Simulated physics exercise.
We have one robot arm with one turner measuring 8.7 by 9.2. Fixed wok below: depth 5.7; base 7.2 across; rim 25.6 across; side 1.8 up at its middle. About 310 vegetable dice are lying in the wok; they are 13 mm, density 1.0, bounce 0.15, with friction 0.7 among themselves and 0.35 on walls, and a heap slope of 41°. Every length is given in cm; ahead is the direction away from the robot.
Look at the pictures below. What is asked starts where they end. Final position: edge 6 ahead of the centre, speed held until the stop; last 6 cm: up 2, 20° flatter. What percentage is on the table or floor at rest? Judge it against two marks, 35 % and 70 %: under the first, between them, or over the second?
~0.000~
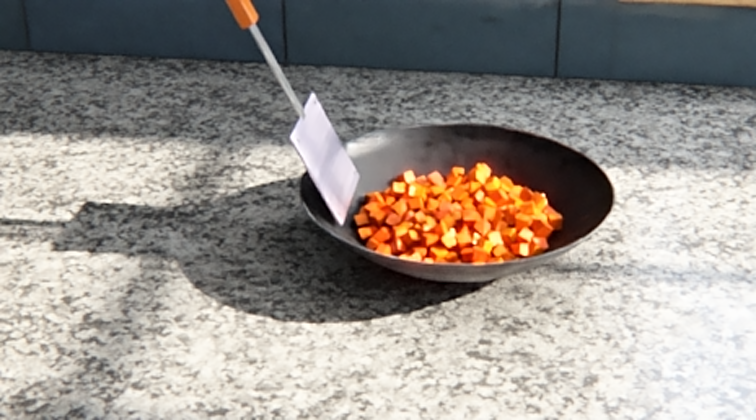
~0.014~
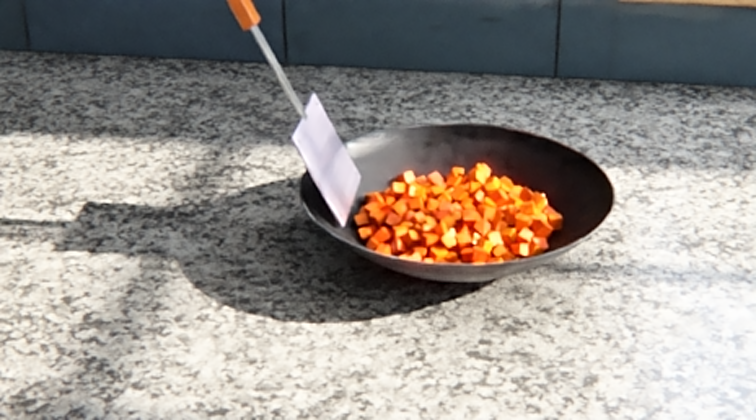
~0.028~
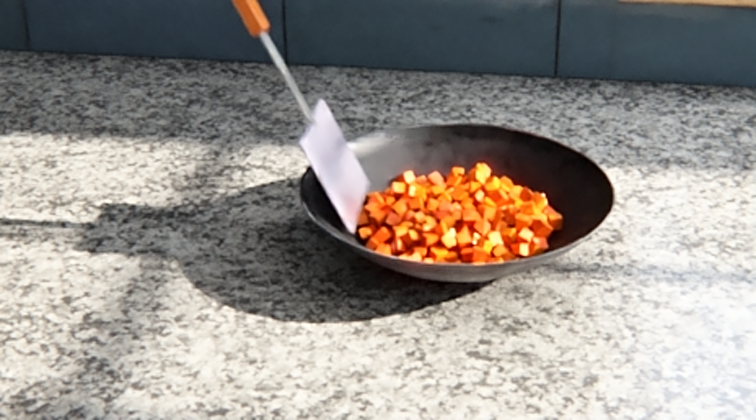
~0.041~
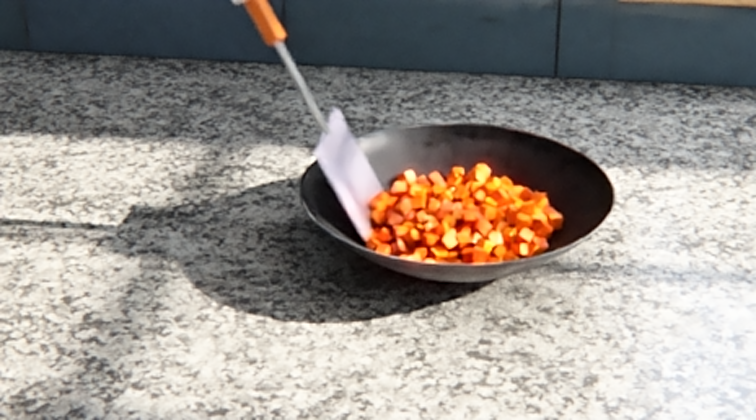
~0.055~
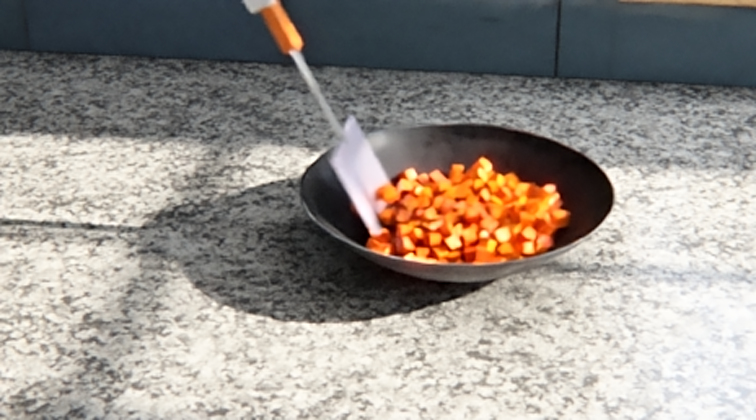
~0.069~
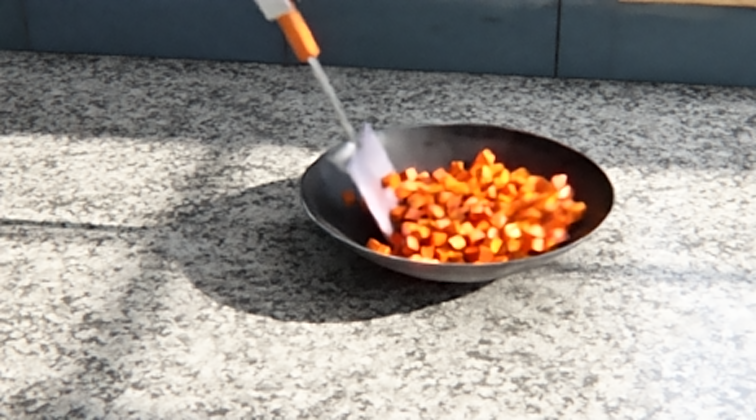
Between them, so from 35 to 70 %.
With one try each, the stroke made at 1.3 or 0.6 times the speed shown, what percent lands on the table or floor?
Roughly 55 per cent on the first try and 30 per cent on the second.
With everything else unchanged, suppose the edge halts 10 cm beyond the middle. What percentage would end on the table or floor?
Changed stop: Approx. 75 %.
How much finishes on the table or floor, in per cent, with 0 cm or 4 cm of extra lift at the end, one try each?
I'd put it near 45 in a hundred, then near 40 in a hundred.
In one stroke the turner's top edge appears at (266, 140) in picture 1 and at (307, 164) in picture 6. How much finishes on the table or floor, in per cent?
About 20 per cent.
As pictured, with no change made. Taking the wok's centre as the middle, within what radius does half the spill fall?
Close to 22 cm from the centre.
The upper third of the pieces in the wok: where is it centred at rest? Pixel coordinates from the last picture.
(549, 211).
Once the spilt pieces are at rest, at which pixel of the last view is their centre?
(706, 266), roughly.
After 0.10 s, sloping 63°, highest piece 8 above the table; 313 in the wok.
After 0.14 s, sloping 55°, highest piece 9 above the table; 305 in the wok, 8 on the blade or in flight.
After 0.36 s, sloping 43°, highest piece 15 above the table; 175 in the wok, 122 on the table or floor, 16 on the blade or in flight.
After 1.41 s, sloping 43°, highest piece 7 above the table; 171 in the wok, 142 on the table or floor.
In the end, 171 in the wok, 142 on the table or floor. That is 45 % on the table or floor.
